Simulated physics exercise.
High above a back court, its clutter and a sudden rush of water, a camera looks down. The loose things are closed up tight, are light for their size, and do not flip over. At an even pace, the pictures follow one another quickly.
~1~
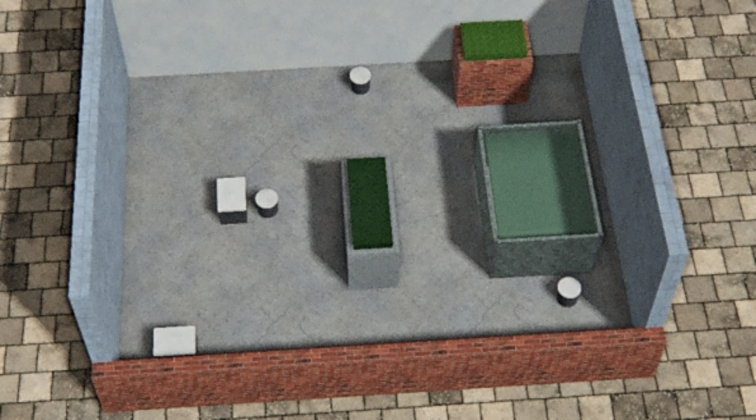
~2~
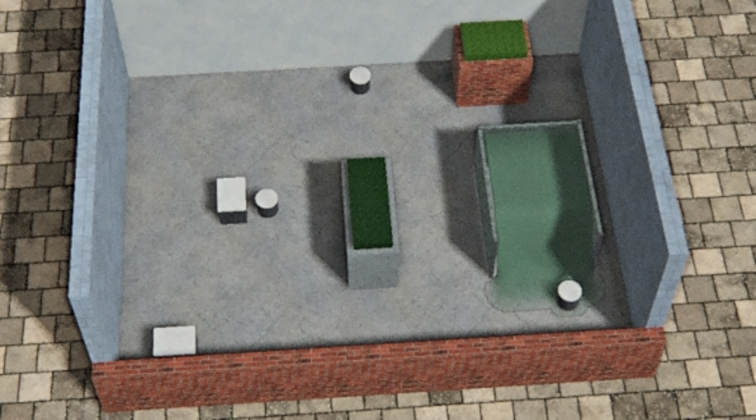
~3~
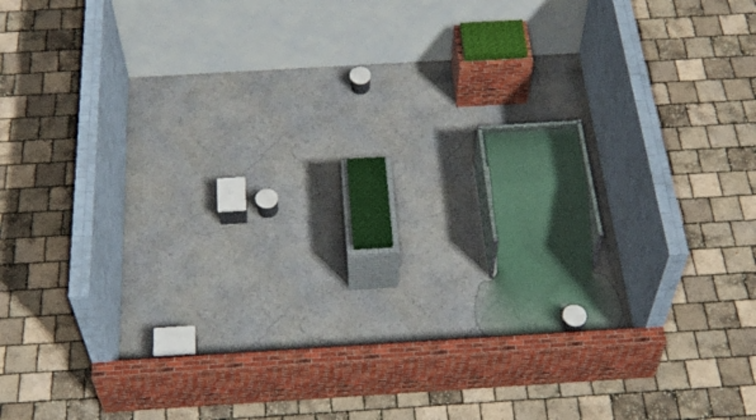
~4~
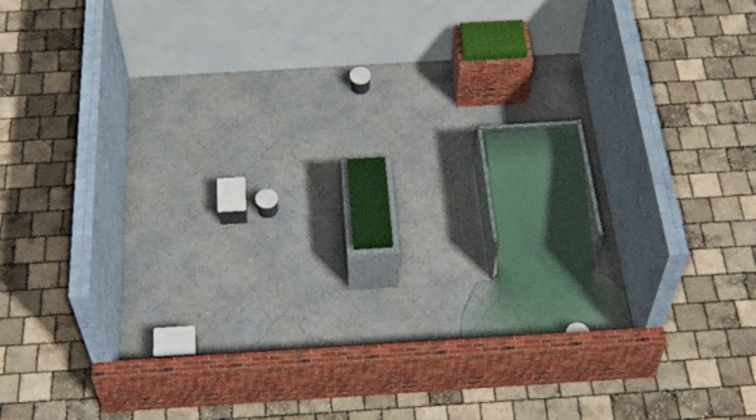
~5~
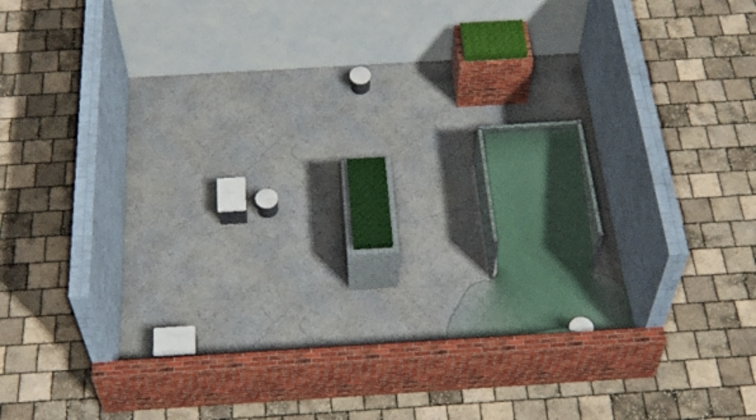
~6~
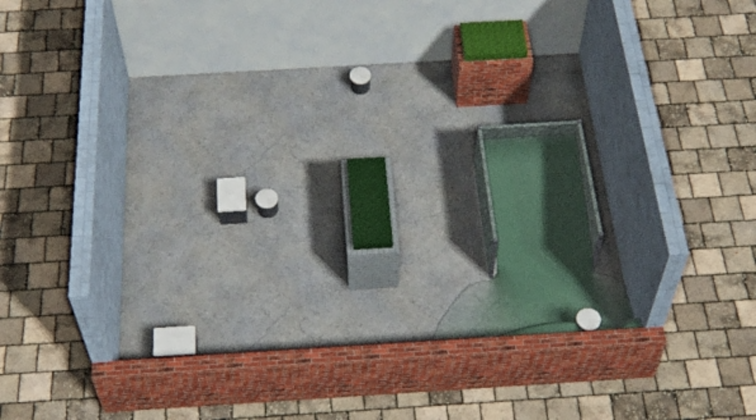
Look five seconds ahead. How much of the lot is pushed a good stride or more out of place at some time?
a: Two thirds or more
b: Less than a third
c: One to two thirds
Answer: C.
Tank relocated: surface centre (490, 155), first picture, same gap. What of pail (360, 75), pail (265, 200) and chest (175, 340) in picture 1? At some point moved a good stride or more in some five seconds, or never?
First never went far, then never went far, then displaced far.
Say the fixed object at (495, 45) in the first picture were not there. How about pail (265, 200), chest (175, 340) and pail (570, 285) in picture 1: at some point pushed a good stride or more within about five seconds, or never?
Outcome, each in turn - never cleared it / passed the mark / passed the mark.
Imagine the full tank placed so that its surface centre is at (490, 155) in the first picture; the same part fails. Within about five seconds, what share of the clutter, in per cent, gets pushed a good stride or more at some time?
About 60 in a hundred.
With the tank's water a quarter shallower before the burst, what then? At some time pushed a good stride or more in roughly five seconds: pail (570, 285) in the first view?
Call: At least that much.
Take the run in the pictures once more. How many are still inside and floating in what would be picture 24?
Count: 2.
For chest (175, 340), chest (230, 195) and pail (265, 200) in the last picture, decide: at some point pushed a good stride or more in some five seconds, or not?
Taking them in turn, the first traveled far, the second stayed within range, and the third stayed within range.
A moment on, 1 of 5 are well off their spots; 1 afloat.
Next, 1 of 5 are well off their spots; 1 afloat.
Later, 2 of 5 are well off their spots; 2 afloat.
In the end, 2 of 5 are well off their spots, and 2 have been at some point; 1 afloat.
